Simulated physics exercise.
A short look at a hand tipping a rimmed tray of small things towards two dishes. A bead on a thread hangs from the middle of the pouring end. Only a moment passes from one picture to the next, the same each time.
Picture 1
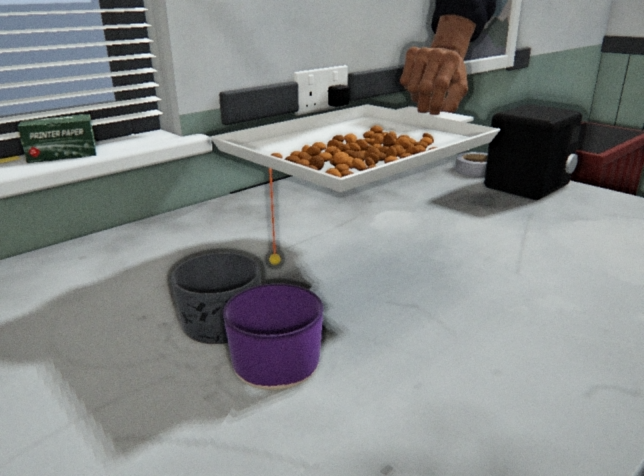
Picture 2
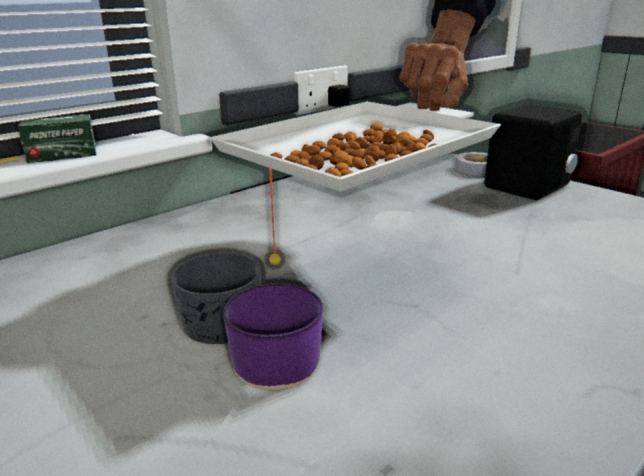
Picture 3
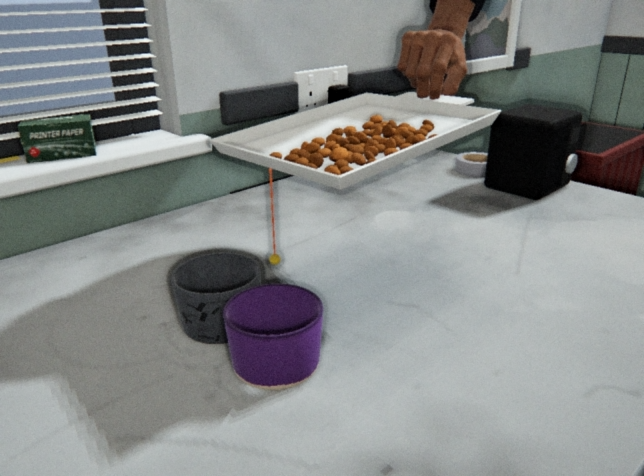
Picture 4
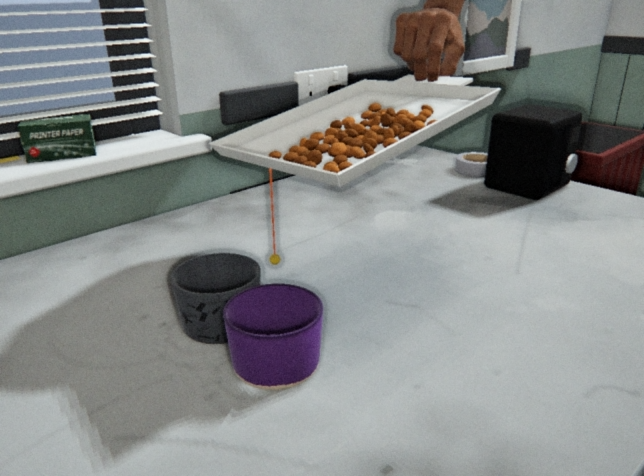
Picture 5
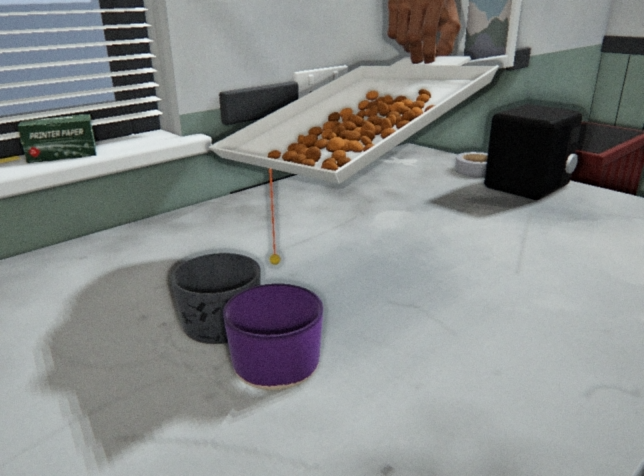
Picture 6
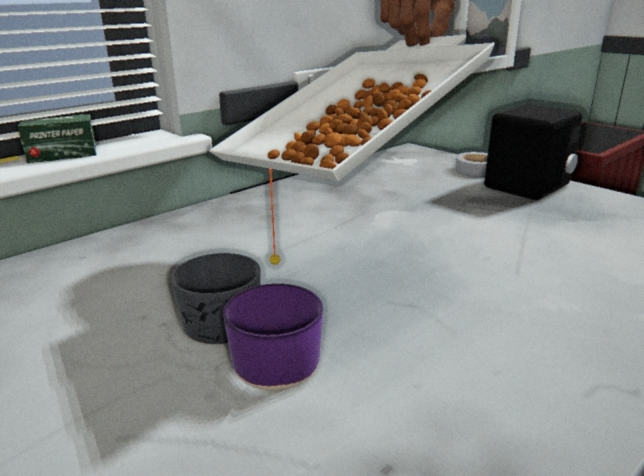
On a pale marble-look counter beside a window blind, a hand holds a white rimmed tray of small brown pieces near a dark grey dish and a purple one. The tray starts nearly level, then the hand gradually raises the far end, leaving it clearly tilted, lowest at its left corner.
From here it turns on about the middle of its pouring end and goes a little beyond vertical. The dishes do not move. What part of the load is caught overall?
They take more than half between them.
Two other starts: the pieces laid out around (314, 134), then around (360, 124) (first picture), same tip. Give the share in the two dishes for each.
About 50 and 50 per cent.
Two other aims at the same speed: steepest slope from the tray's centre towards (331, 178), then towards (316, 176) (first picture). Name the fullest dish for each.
At the first place the right-hand dish, at the second the right dish.
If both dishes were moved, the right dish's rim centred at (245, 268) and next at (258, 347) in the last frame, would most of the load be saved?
The first try: Most of it. The second: Not half.
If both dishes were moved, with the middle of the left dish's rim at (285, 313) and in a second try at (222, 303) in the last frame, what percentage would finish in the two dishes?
In turn 10 and 30 in a hundred.
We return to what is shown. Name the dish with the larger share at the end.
Fuller: The dish on the left.
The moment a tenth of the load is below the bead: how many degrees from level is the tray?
Near 70 degrees.
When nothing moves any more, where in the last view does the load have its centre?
At about (214, 314).
Just after the last frame, tray tipped steeply; roughly two thirds on the tray; about a tenth in the left dish; roughly a third in the air.
A moment on, tray tipped past a quarter turn; about a tenth in the right dish; roughly half in the left dish; roughly a quarter outside both; about a tenth in the air.
Further on, tray tipped past a quarter turn; about a tenth in the right dish; roughly half in the left dish; roughly a quarter outside both.
When it is over, tray tipped past a quarter turn; about a tenth in the right dish; roughly half in the left dish; roughly a quarter outside both.
